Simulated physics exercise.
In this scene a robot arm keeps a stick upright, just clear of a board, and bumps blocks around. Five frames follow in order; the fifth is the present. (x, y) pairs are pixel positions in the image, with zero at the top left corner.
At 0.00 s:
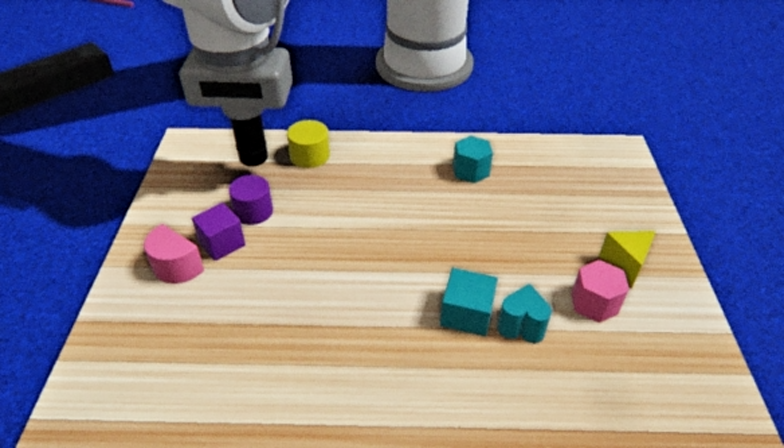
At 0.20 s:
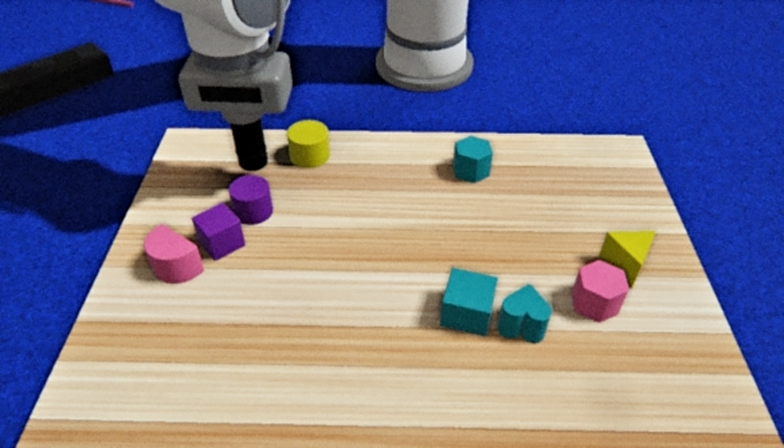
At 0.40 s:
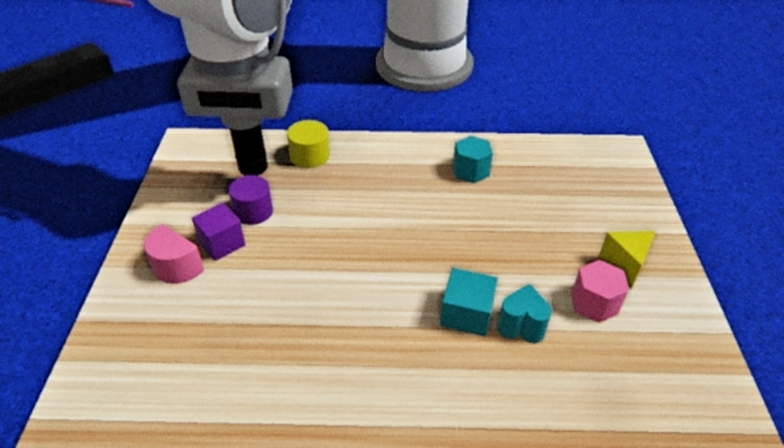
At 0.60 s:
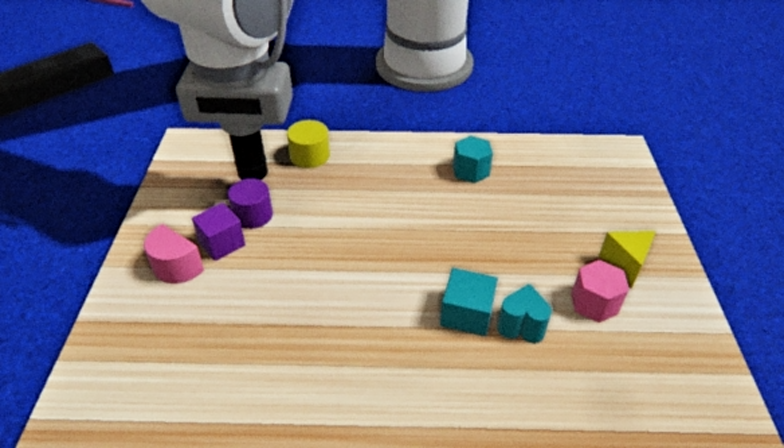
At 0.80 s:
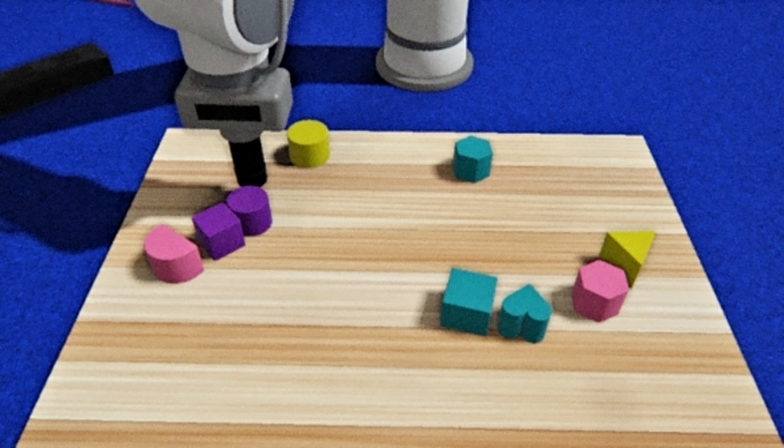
We see a robot arm holding a dark stick above a wooden board of colored blocks; the stick edges toward the viewer and nudges the purple round block slightly closer to the purple square one, while the other blocks stay still.
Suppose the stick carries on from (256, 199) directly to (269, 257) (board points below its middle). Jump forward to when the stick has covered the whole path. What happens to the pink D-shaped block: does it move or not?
If the stick follows that path, the pink D-shaped block stays in its place.
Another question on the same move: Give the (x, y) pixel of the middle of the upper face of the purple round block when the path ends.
The spot you're after is about (248, 260) in the image.
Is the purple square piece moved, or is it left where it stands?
In the end it has been moved.
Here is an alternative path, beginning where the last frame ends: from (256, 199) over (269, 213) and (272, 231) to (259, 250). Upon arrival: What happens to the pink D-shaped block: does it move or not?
The answer is that it remains undisturbed.
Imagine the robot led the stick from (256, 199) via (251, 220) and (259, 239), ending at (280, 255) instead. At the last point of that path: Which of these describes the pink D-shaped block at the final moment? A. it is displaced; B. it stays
Choice B: It stays.
On the path given first. Halfway along, stick at (258, 209); purple square piece at (208, 226), turned 20° clockwise; purple round block at (251, 228).
At the end, stick at (265, 239); pink D-shaped block not moved; purple square piece at (208, 226), turned 20° clockwise; purple round block at (248, 260).
